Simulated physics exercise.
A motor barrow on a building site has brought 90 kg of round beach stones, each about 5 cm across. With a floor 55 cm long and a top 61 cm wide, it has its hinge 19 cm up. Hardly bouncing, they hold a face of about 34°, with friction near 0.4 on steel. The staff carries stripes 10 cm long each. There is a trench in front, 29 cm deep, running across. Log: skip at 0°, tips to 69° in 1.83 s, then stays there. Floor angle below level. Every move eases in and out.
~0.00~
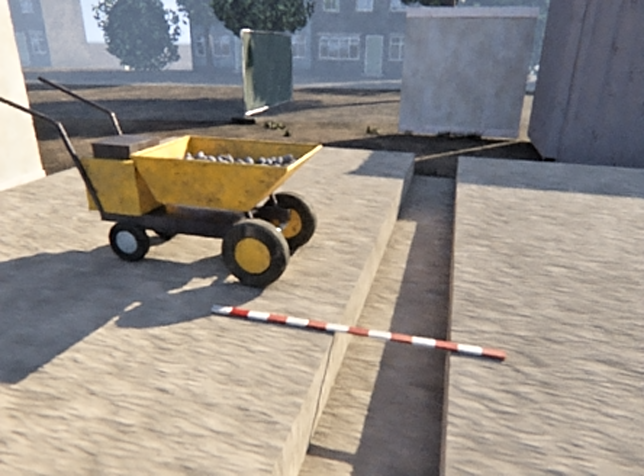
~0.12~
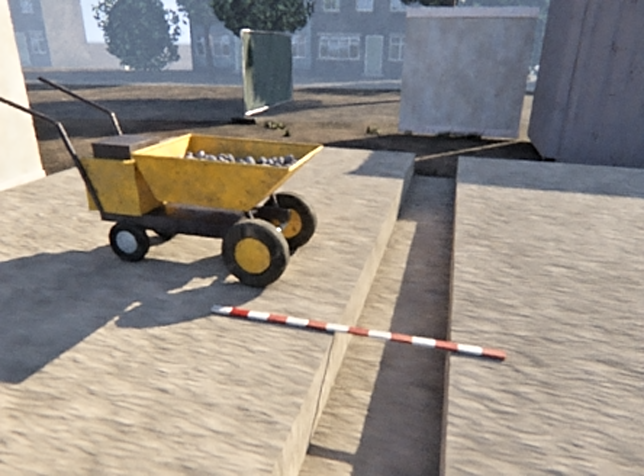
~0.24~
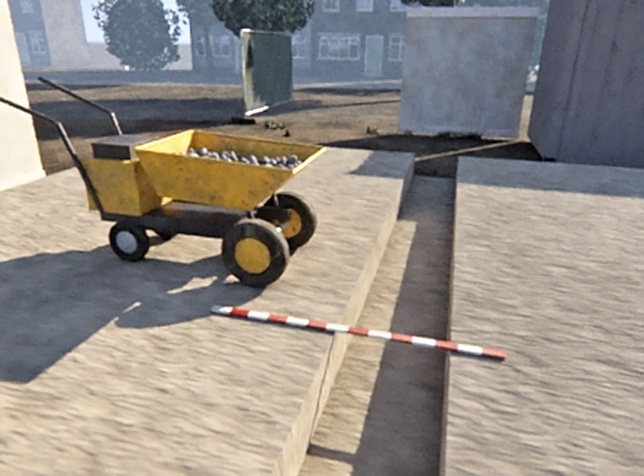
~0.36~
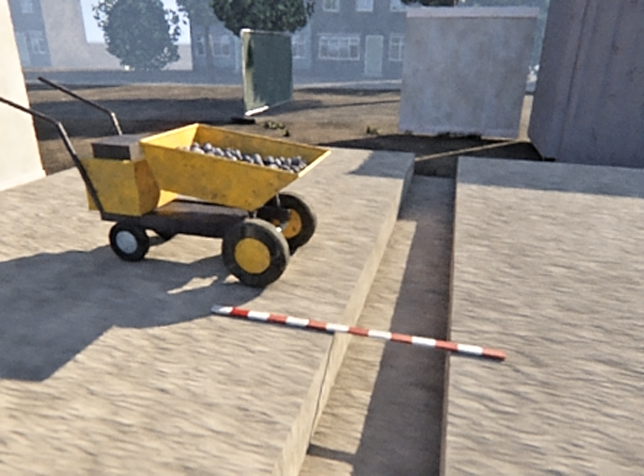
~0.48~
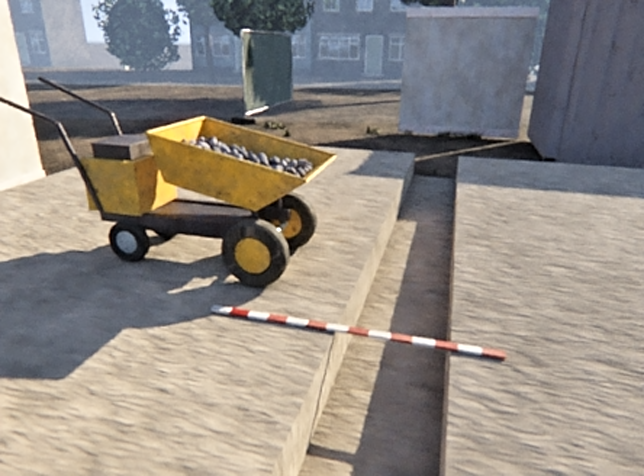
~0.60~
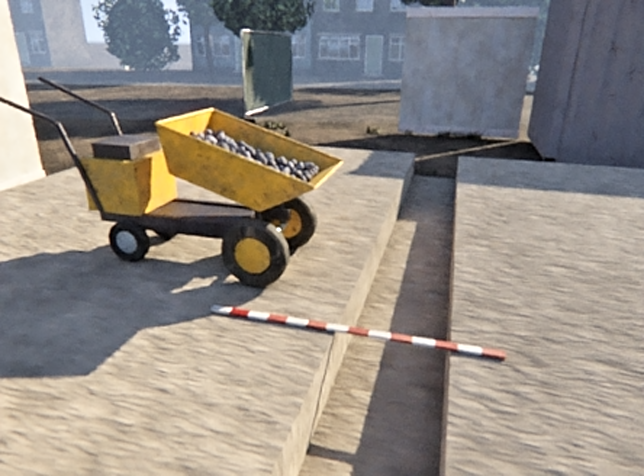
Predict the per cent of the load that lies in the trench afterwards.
100 per cent.
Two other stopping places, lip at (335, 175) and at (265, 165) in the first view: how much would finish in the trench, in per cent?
That gives roughly 90 per cent and roughly 100 per cent.
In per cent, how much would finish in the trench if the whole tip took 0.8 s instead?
Trench share: Approx. 100%.
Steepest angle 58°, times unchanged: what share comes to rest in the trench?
Roughly 100% would end there.
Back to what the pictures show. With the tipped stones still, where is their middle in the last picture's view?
About (413, 320).
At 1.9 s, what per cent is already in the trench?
I'd put it near 75 per cent.
After 1.4 s the floor is at 58°; 100 % in the skip; the foremost stones are at (364, 228).
After 1.9 s the floor is at 69°; 25 % in the skip, 75 % in the trench; the foremost stones are at (445, 330).
After 2.3 s the floor is at 69°; 3 % in the skip, 97 % in the trench; the foremost stones are at (445, 330).
After 4.2 s the floor is at 69°; 0 % in the skip, 100 % in the trench; the foremost stones are at (445, 317).
